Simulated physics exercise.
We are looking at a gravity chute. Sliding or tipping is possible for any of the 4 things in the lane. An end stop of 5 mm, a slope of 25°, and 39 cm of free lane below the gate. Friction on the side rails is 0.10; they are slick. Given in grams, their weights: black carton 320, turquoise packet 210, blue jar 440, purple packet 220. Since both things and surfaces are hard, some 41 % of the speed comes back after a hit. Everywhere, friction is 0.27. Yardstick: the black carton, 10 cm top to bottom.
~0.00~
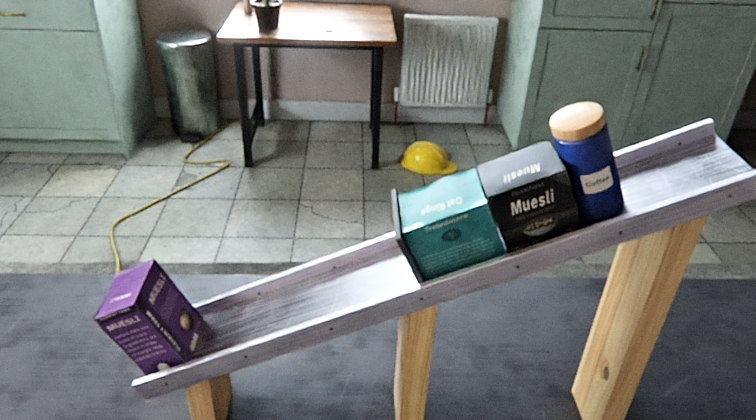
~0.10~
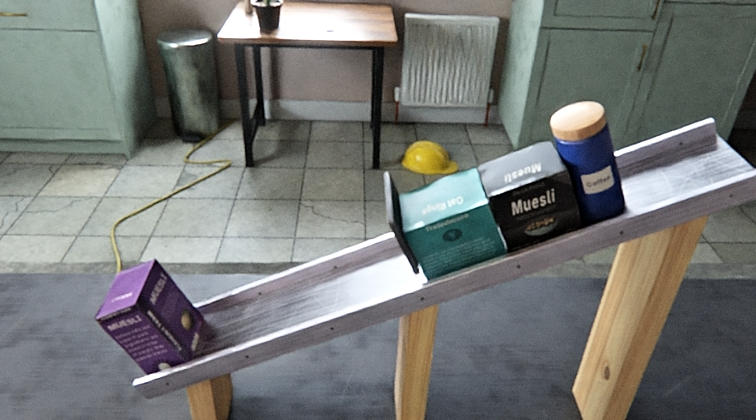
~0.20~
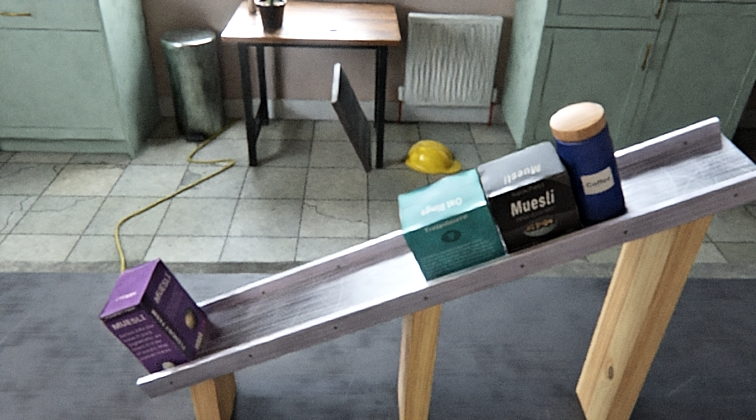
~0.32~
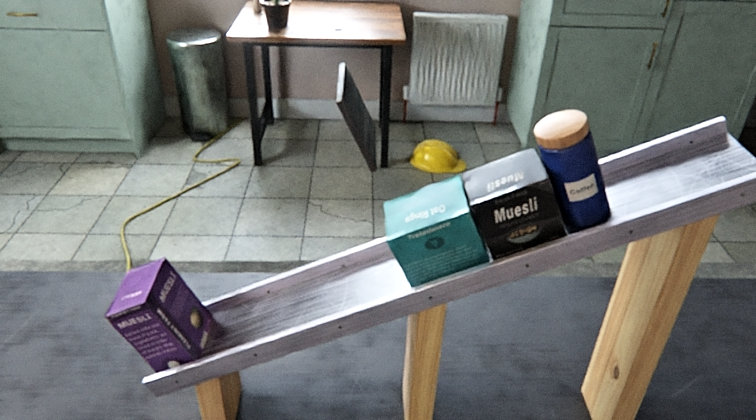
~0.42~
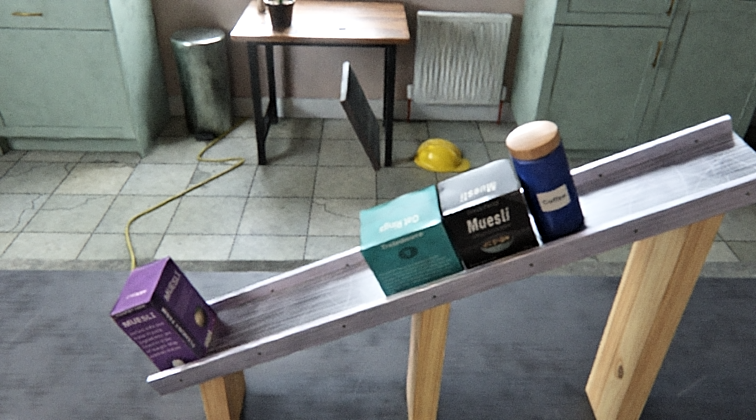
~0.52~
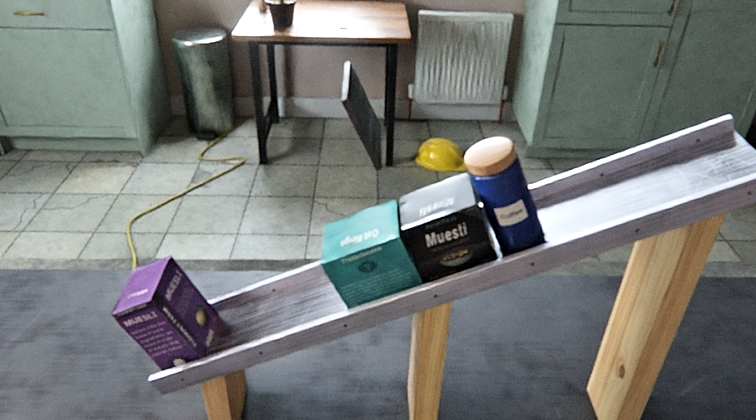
In a kitchen with green cabinets, a purple packet sits at the low left end of a sloping chute, while a turquoise packet, a black carton and a blue jar rest behind a dark gate. The gate lifts away, and the three slide together down the slope to the left, staying upright.
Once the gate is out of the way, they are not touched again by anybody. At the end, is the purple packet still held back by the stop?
Out.
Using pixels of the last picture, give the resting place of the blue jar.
In the last picture it sits around (296, 270).
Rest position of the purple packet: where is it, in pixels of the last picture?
It comes to a stop close to (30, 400).
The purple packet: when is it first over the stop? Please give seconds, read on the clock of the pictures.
That first happens close to 1.0 seconds.
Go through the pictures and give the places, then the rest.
The first picture shows gate shut; purple packet (153, 319); black carton (529, 197).
The second picture shows blue jar (589, 162); black carton (529, 197).
The third picture shows leader 46 cm from the stop; turquoise packet (451, 226); blue jar (589, 162).
The fourth picture shows leader 43 cm from the stop; turquoise packet (436, 233); black carton (513, 204).
The fifth picture shows leader 38 cm from the stop; turquoise packet (411, 242); blue jar (546, 180).
The sixth picture shows leader 32 cm from the stop; purple packet (169, 315); turquoise packet (373, 255).
Around 0.72 s, leader 14 cm from the stop; purple packet near (169, 315).
Around 1.02 s, leader 5 cm from the stop; purple packet now over the stop.
Finally (1.9 s), over the stop, purple packet; the other 3 in the lane. In the last view, purple packet near (30, 400).
